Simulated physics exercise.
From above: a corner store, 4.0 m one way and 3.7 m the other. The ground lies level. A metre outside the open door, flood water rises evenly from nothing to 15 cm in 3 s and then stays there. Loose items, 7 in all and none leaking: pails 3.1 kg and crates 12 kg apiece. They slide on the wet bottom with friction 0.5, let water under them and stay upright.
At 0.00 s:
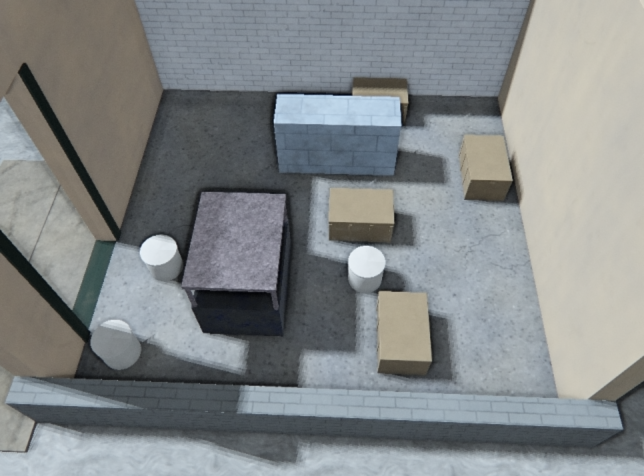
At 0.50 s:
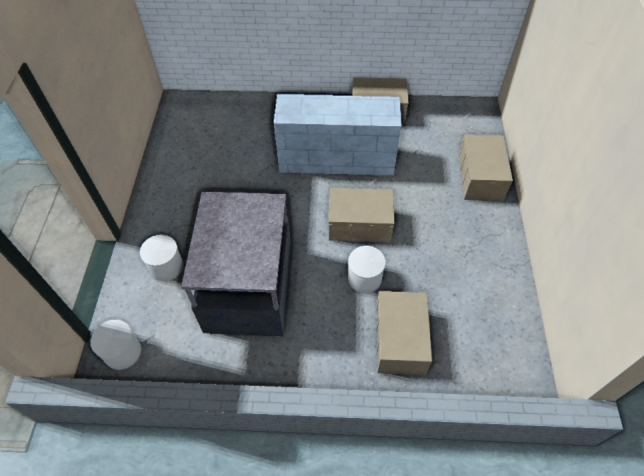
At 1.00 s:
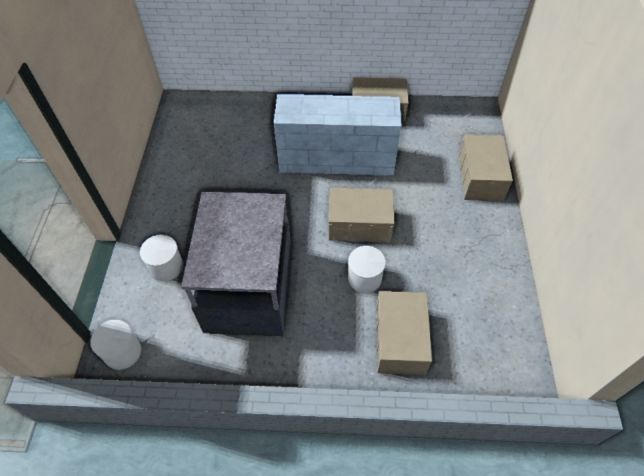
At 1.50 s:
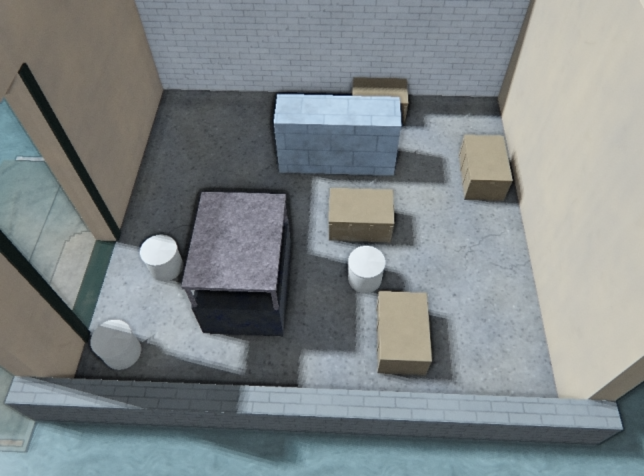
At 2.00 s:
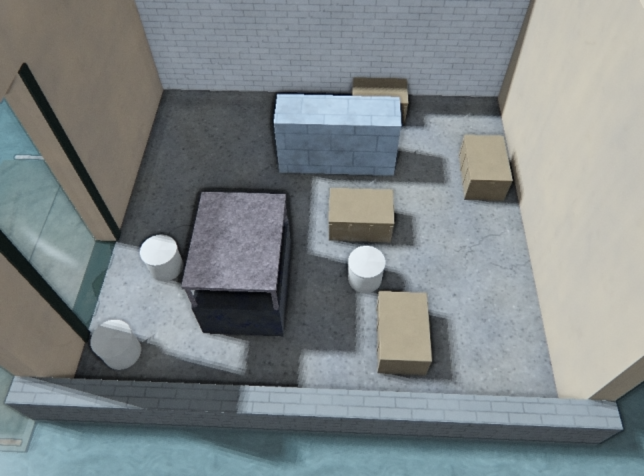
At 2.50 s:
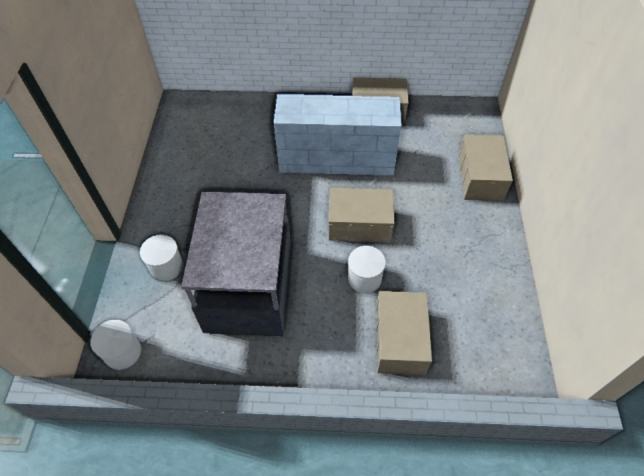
At first, the ground outside a small walled store looks pale and dry, with tan crates and white pails standing around inside. Bluish water then spreads over the ground outside, and finally a little slips in at the open doorway on the left, while the crates and pails stay still.
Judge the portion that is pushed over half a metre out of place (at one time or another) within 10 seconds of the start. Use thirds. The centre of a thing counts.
Share: Not even a third.
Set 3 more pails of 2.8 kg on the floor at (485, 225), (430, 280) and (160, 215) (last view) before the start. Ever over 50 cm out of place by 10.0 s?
In that order: Less, short of it, under.
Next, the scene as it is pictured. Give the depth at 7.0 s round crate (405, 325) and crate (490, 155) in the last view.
About 3 and 1 cm.
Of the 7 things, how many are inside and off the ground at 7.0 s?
At that moment 2.
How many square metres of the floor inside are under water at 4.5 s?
About 4.0 m2.
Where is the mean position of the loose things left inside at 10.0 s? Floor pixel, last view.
At about (353, 218).
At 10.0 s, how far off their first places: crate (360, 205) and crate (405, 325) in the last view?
In that order: 0 cm, 0 cm.
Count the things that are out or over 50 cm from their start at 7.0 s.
1 of them.
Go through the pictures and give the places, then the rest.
The first frame shows a pail at (158, 250) rests on the ground; a pail at (111, 338), on the bottom; 0.0 m2 under water; 0 of 7 have shifted.
The second frame shows a pail at (158, 250), on the bottom; a pail at (111, 338), on the bottom; 0.0 m2 under water; 0 of 7 have shifted.
The third frame shows a pail at (158, 250), on the bottom; a pail at (111, 338) rests on the ground; water covers 0.0 m2; 0 of 7 have shifted.
The fourth frame shows a pail at (158, 250), on the bottom; a pail at (111, 338) rests on the ground; 0.0 m2 under water; 0 of 7 have shifted.
The fifth frame shows a pail at (158, 250) rests on the ground; a pail at (111, 338) rests on the ground; water covers 0.0 m2; 0 of 7 have shifted.
The sixth frame shows a pail at (158, 250) rests on the ground; a pail at (111, 338), on the bottom; 0.3 m2 under water; 0 of 7 have shifted.
After 3.5 s 0 of 7 are over 50 cm from their spots; 0 afloat.
After 4.5 s 1 of 7 are over 50 cm from their spots; 0 afloat.
After 7.0 s 1 of 7 are over 50 cm from their spots; 2 afloat.
After 10.0 s 1 of 7 are over 50 cm from their spots, and 1 have been at some point; 2 afloat.
